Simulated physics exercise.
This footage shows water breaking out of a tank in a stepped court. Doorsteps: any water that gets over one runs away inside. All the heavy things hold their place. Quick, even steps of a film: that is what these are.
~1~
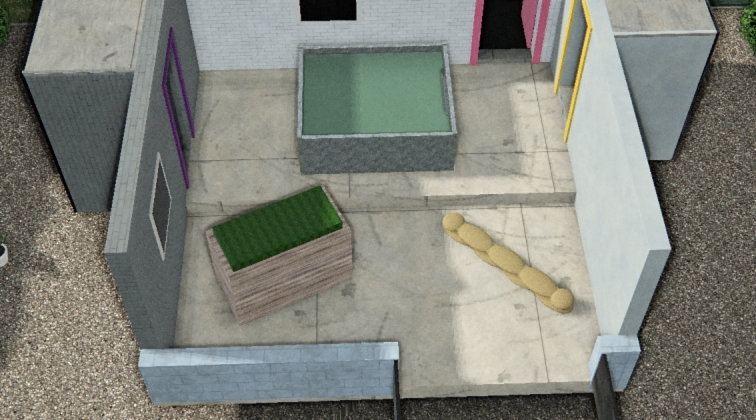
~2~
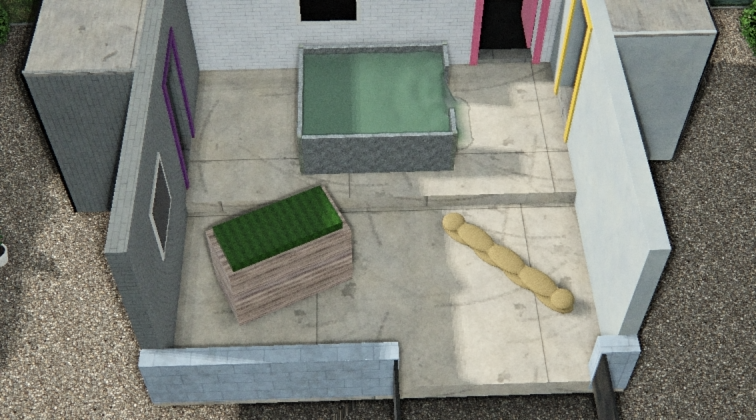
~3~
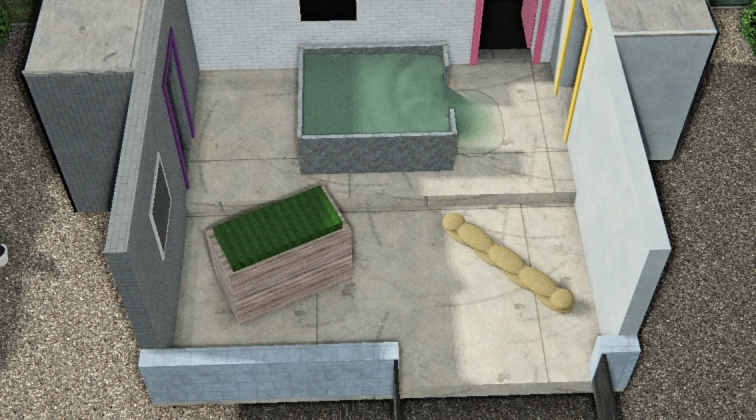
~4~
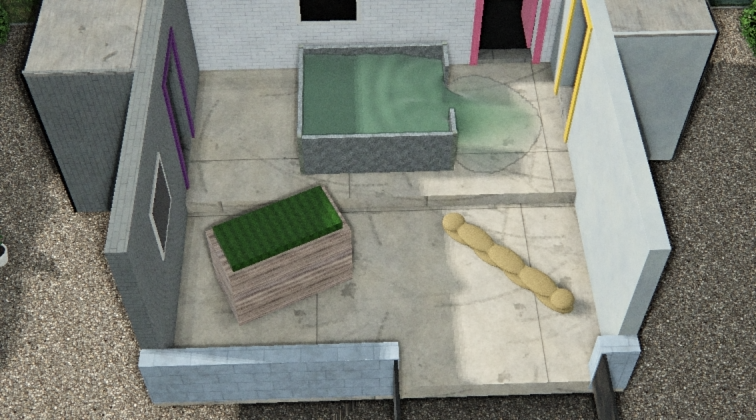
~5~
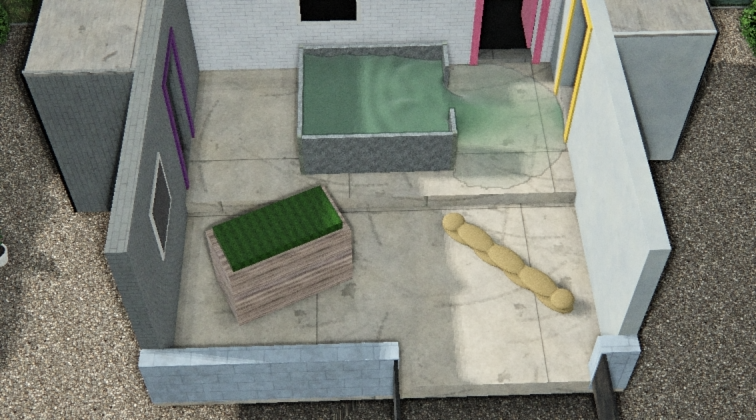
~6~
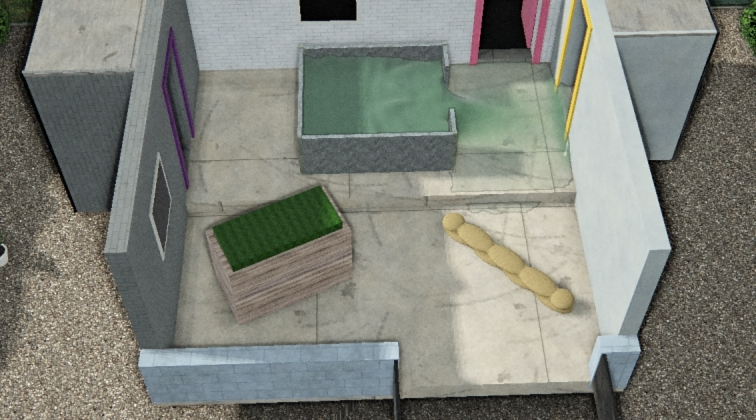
Green water lies in a grey stone tank on the upper level of a stepped, walled concrete court, seen from high above by an unmoving camera. Purple trim marks the left wall, with pink and yellow trim at right, while a grass-topped wooden block and a lumpy tan barrier occupy the lower level. The water breaks through the tank's right side, pours out rippling, and spreads thinly across the upper floor to the yellow-trimmed wall.
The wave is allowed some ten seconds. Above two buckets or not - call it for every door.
Purple door: Not above two buckets; pink door: Above two buckets; yellow door: Above two buckets.
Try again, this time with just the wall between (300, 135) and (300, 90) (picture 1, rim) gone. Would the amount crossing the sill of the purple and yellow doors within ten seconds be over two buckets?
One by one: Purple ends up above; yellow ends up below.
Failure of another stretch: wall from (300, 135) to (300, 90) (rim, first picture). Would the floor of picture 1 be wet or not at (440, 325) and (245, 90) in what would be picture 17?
Point one not reached; point two reached.
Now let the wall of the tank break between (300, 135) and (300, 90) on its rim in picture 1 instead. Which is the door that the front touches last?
My pick: The yellow door.
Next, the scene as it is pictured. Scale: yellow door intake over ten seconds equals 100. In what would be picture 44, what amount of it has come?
My guess is about 100 %.
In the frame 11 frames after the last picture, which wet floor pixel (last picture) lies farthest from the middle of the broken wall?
My guess is roughly (599, 364).
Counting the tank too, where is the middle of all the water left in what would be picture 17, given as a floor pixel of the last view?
I'd say near (432, 134).
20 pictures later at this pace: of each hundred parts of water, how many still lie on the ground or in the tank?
Some 86 per cent.
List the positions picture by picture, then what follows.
The first frame shows still water in the tank at (375, 93).
In the second frame, the front is at (456, 100), out from the gap at (446, 111).
In the third frame, water pours out at (445, 113) and has run to (497, 142).
In the fourth frame, water pours out at (445, 113) and has run to (536, 118).
In the fifth frame, water pours out at (445, 113) and has run to (555, 98).
In the sixth frame, water pours out at (445, 113) and has run to (549, 71).
A moment on, water covers 20 % of the floor; the purple door not reached, the pink door under two buckets in, the yellow door over two buckets in.
Next, water covers 25 % of the floor; the purple door not reached, the pink door over two buckets in, the yellow door far over two buckets in.
Then, water covers 35 % of the floor; the purple door not reached, the pink door far over two buckets in, the yellow door far over two buckets in.
Later, water covers 55 % of the floor; the purple door wet at the sill, nothing in, the pink door far over two buckets in, the yellow door far over two buckets in.
In the end, water covers 85 % of the floor; the purple door wet at the sill, nothing in, the pink door far over two buckets in, the yellow door far over two buckets in.
